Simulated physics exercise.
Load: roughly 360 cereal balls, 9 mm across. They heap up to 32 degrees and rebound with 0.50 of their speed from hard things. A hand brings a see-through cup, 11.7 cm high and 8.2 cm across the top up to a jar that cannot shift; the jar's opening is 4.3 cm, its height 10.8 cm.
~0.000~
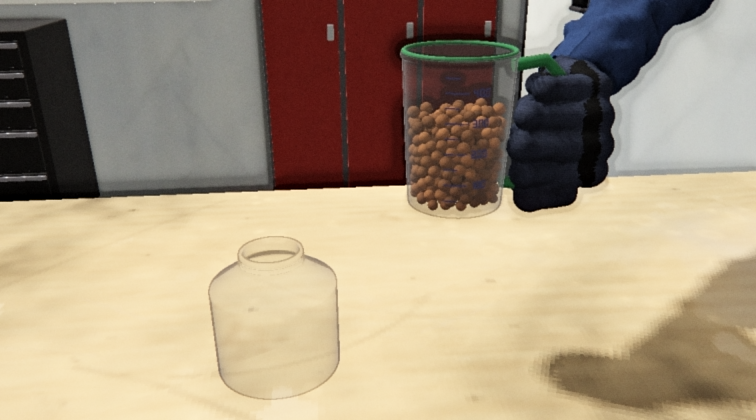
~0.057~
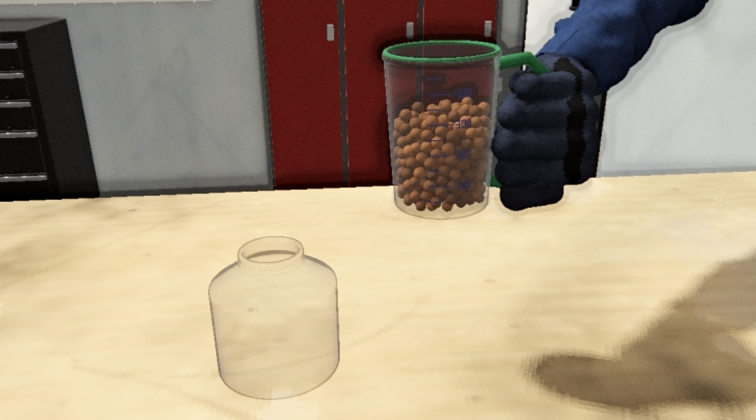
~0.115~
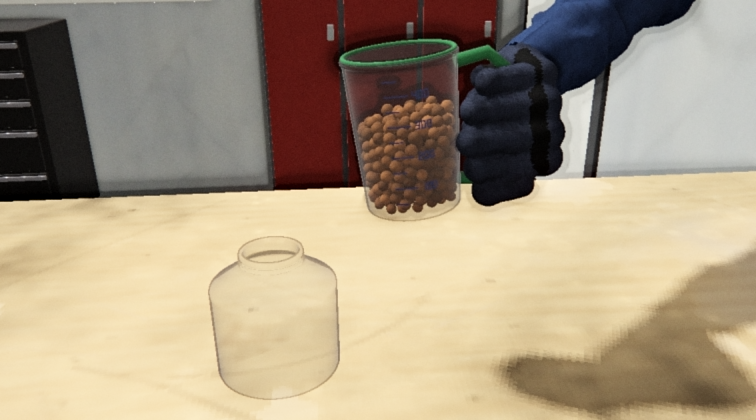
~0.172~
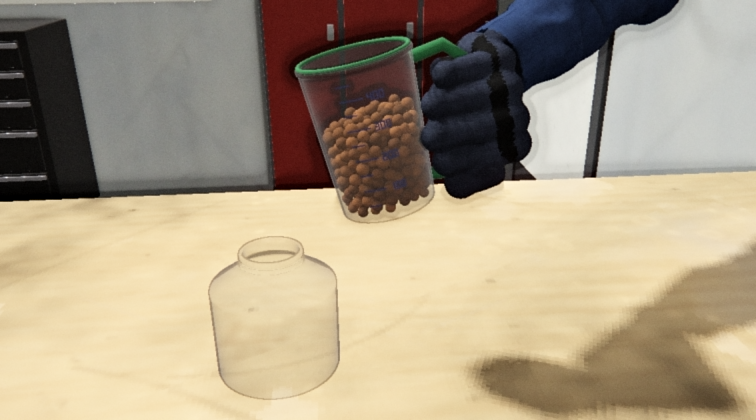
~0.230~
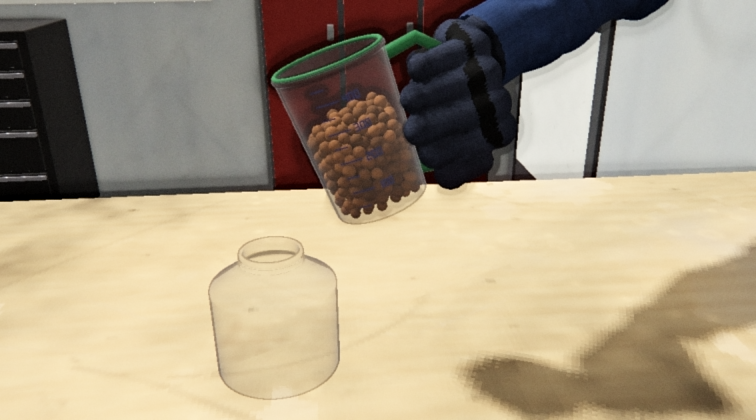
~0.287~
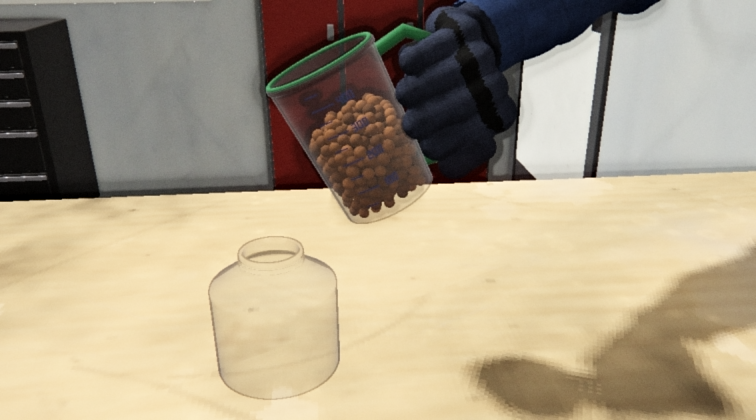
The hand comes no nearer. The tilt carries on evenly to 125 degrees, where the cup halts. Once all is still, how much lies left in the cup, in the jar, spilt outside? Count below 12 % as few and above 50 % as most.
Still above: Few, jar: Most, spilt: Some.
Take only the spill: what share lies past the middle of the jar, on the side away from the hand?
Roughly 40 per cent.
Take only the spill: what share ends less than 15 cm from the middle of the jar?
Some 60 per cent.
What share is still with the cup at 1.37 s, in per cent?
About 15 per cent.
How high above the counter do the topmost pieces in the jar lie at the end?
Some 4.5 cm.
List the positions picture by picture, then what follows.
In the first picture, cup at (457, 129), tilt 0 degrees, lip at (404, 52), moved 0.0 cm; middle of the pieces at (457, 156); jar at (276, 307).
In the second picture, cup at (441, 129), tilt 2 degrees, lip at (385, 54), moved 1.2 cm; middle of the pieces at (443, 156).
In the third picture, cup at (406, 130), tilt 6 degrees, lip at (342, 60), moved 3.9 cm; middle of the pieces at (410, 157).
In the fourth picture, cup at (372, 131), tilt 13 degrees, lip at (297, 69), moved 6.5 cm; middle of the pieces at (379, 158).
In the fifth picture, cup at (355, 132), tilt 19 degrees, lip at (274, 79), moved 7.7 cm; middle of the pieces at (365, 158).
In the sixth picture, cup at (355, 132), tilt 26 degrees, lip at (268, 88), moved 7.7 cm; middle of the pieces at (368, 156); jar at (276, 307). The cup's pace is about 115 degrees a second.
After 0.71 s, tilt 74 degrees; the cup holds 100 %, the jar 0 %.
After 0.99 s, tilt 106 degrees; the cup holds 100 %, the jar 0 %.
Then, at 1.37 s, tilt 125 degrees; the cup holds 15 %, the jar 45 %.
At rest (2.2 s), still above 0 %, jar 60 %, spilt 40 %.
